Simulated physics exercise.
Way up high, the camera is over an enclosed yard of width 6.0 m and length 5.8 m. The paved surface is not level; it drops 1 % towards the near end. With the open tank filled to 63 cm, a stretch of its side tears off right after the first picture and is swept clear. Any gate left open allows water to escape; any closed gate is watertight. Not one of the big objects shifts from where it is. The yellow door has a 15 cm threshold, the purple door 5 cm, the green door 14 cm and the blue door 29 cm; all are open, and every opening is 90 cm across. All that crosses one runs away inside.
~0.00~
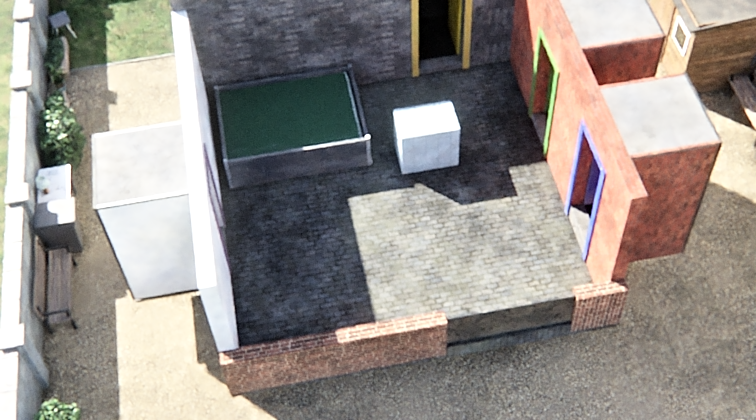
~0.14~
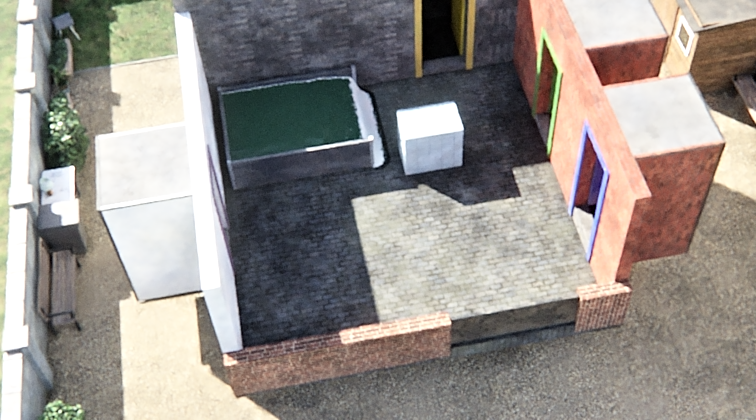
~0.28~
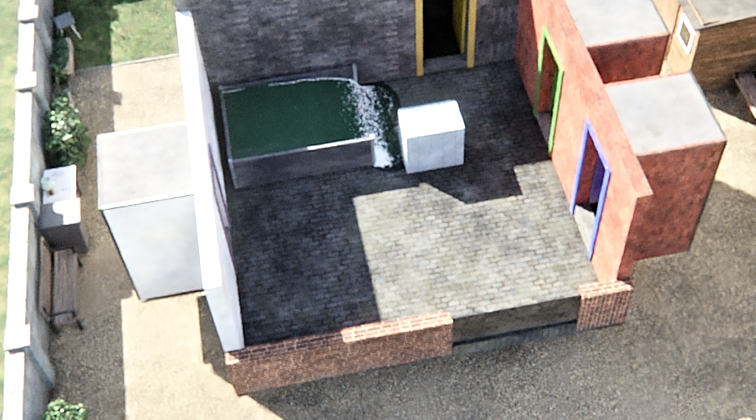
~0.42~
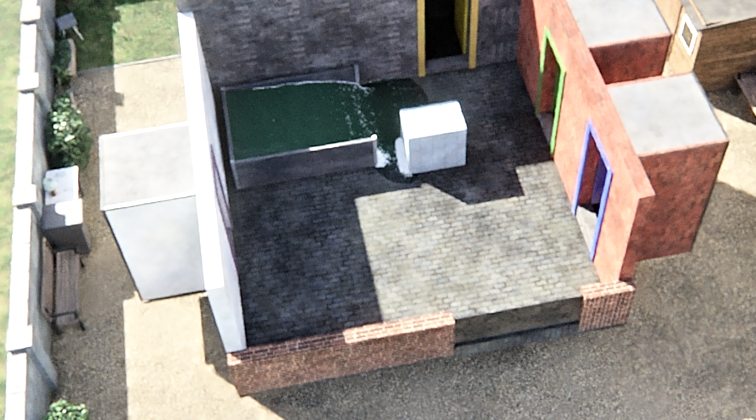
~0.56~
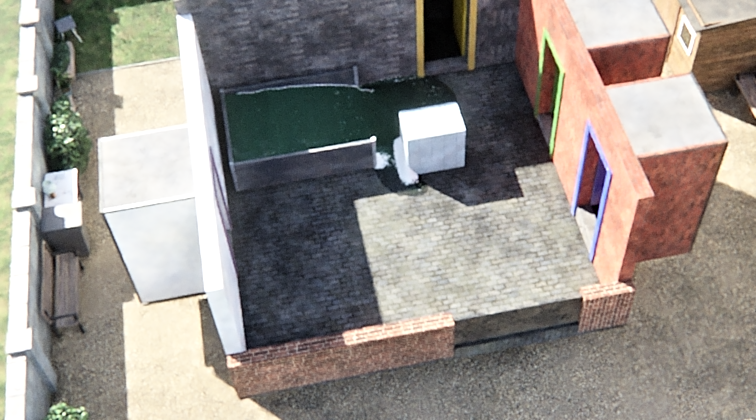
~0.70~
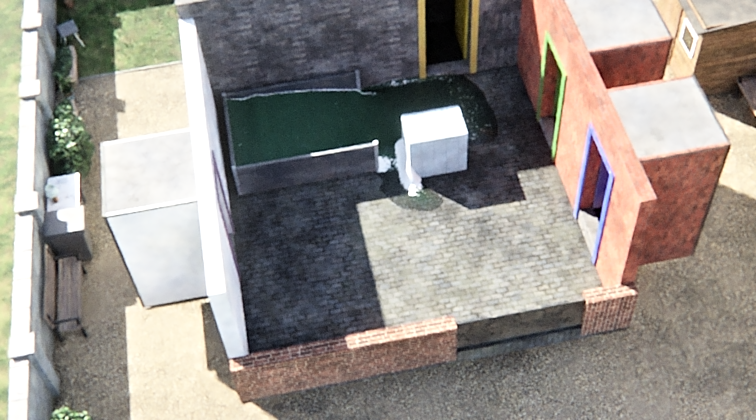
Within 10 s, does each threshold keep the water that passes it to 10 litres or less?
At the end, at the yellow door the amount let in will top the limit, at the purple door the amount let in will top the limit, at the green door the amount let in will top the limit, at the blue door the amount let in will fall short of the limit.
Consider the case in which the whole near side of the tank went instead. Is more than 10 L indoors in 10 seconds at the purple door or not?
Then the purple door ends up out of bounds.
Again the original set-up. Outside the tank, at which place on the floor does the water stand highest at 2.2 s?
In the final picture, near (496, 91).
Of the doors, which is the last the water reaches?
Answer: The purple door.
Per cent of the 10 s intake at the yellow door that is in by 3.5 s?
Share: ~ 50 %.
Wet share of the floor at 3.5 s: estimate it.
Wet share: Near 75 percent.
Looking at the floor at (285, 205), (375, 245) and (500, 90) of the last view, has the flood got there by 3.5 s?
Well, the first is untouched by it, the next drenched, the last drenched.
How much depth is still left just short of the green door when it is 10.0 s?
5.5 cm or so.
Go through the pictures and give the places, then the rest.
The open tank at (290, 115) is whole and still, 63 cm deep, in the first frame.
Water pours out at (362, 121) and has run 1.0 m, to (377, 168); typically 8 cm deep outside, 63 cm at the open tank's back, in the second frame.
Water pours out at (363, 121) and has run 1.2 m, to (398, 165); typically 11 cm deep outside, 63 cm at the open tank's back, in the third frame.
Water pours out at (365, 122) and has run 1.5 m, to (413, 177); typically 11 cm deep outside, 63 cm at the open tank's back, in the fourth frame.
Water pours out at (364, 124) and has run 1.9 m, to (439, 83); typically 10 cm deep outside, 63 cm at the open tank's back, in the fifth frame.
The front is at (493, 127), 2.4 m from the gap at (366, 127); 4.6 m2 of floor is under water; 60 cm left at the back of the open tank, in the sixth frame.
After 1.4 s water covers 30 % of the floor and is deepest (41 cm) near (401, 159); yellow door 14 cm at the sill, 0 L in, purple door not reached, green door 17 cm at the sill, 2 L in, blue door not reached.
After 2.2 s water covers 50 % of the floor and is deepest (46 cm) near (496, 91); yellow door 21 cm at the sill, 0 L in, purple door not reached, green door 24 cm at the sill, 21 L in, blue door not reached.
After 3.5 s water covers 75 % of the floor and is deepest (30 cm) near (514, 88); yellow door 25 cm at the sill, 36 L in, purple door not reached, green door 22 cm at the sill, 70 L in, blue door 7 cm at the sill, 0 L in.
After 6.0 s water covers 80 % of the floor and is deepest (21 cm) near (610, 310); yellow door 12 cm at the sill, 73 L in, purple door not reached, green door 12 cm at the sill, 89 L in, blue door 6 cm at the sill, 0 L in.
After 10.0 s water covers 100 % of the floor and is deepest (16 cm) near (253, 378); yellow door 5 cm at the sill, 73 L in, purple door 10 cm at the sill, 28 L in, green door 6 cm at the sill, 89 L in, blue door 10 cm at the sill, 0 L in.
